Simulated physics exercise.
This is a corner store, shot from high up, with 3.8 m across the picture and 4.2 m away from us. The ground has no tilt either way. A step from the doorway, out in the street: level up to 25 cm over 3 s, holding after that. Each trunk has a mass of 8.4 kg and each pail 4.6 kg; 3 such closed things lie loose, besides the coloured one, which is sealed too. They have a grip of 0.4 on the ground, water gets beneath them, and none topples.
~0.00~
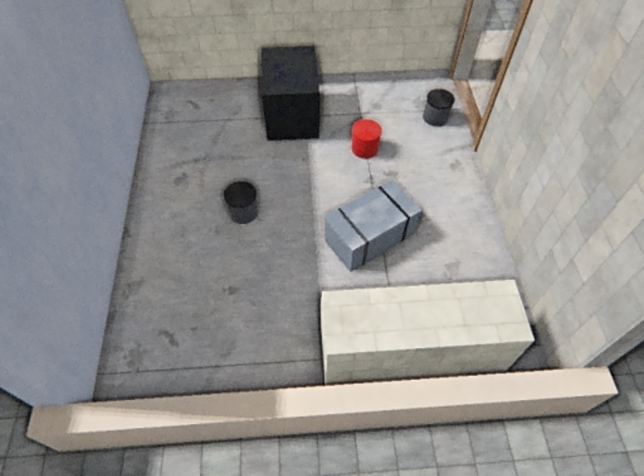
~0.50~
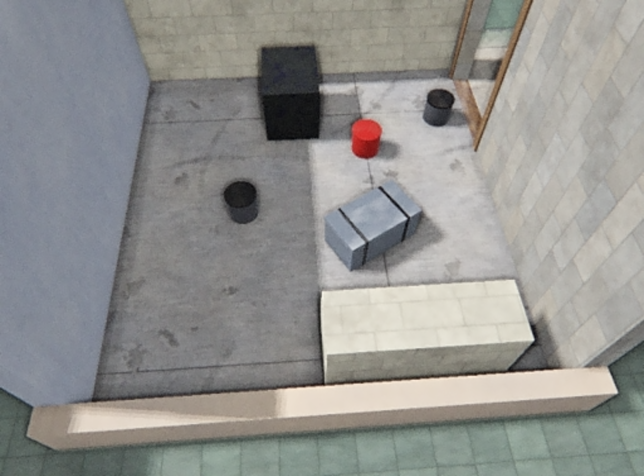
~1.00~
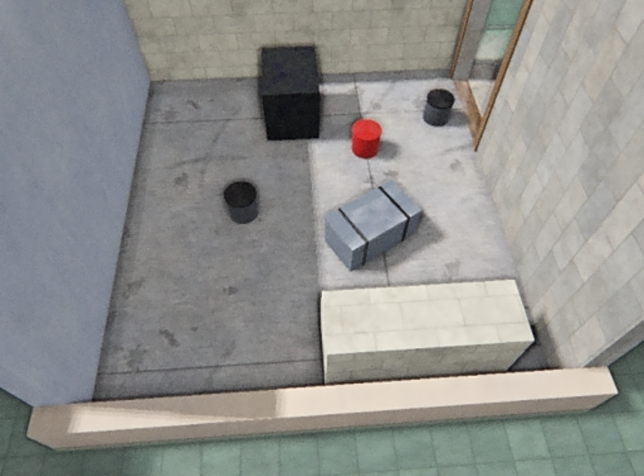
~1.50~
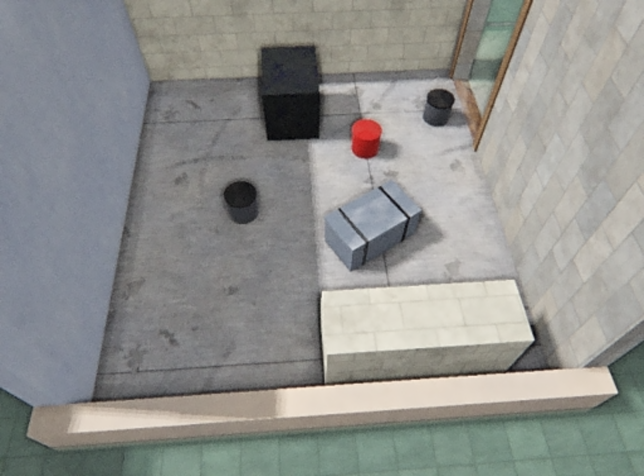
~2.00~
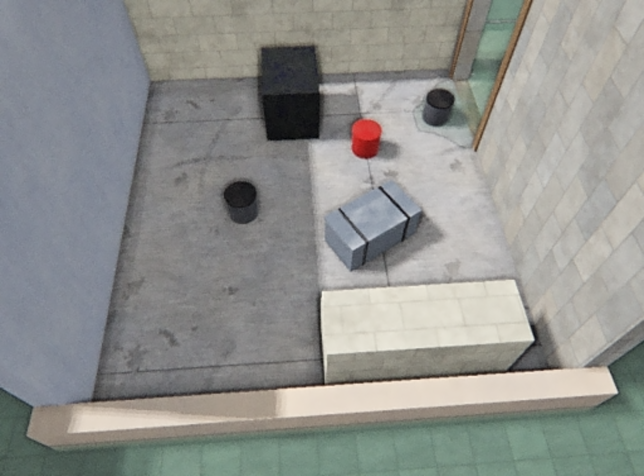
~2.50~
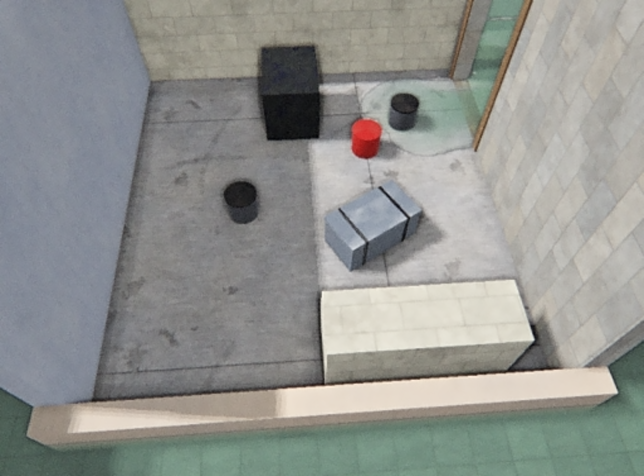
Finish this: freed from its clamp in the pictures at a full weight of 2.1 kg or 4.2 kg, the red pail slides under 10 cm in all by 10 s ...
At neither weight.
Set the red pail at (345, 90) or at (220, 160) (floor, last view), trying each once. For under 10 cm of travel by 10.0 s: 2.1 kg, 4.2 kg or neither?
Trial 1 - no option succeeds; trial 2 - no option succeeds.
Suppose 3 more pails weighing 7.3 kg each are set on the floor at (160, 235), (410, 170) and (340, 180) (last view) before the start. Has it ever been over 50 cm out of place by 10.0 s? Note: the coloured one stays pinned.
Spot one crosses the limit, spot two crosses the limit, spot three crosses the limit.
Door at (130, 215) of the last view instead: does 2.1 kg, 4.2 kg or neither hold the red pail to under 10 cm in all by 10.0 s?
That way, neither mass suffices.
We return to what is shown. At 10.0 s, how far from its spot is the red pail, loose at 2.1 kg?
Close to 200 centimetres.
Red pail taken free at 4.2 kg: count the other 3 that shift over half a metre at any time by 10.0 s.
I make that 3.
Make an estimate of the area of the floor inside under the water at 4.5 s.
The covered patch comes to about 8.5 m2.
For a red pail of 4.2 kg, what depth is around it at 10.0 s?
Depth: Approx. 16 cm.
After 3.5 s the red pail would be 62 cm from its start with 2.1 kg and 46 cm from its start with 4.2 kg; 3 cm of water round it then.
After 4.5 s the red pail would be 189 cm from its start with 2.1 kg and 145 cm from its start with 4.2 kg; 5 cm of water round it then.
After 7.0 s the red pail would be 212 cm from its start with 2.1 kg and 232 cm from its start with 4.2 kg; 9 cm of water round it then.
After 10.0 s the red pail would be 221 cm from its start with 2.1 kg and 223 cm from its start with 4.2 kg; 16 cm of water round it then.
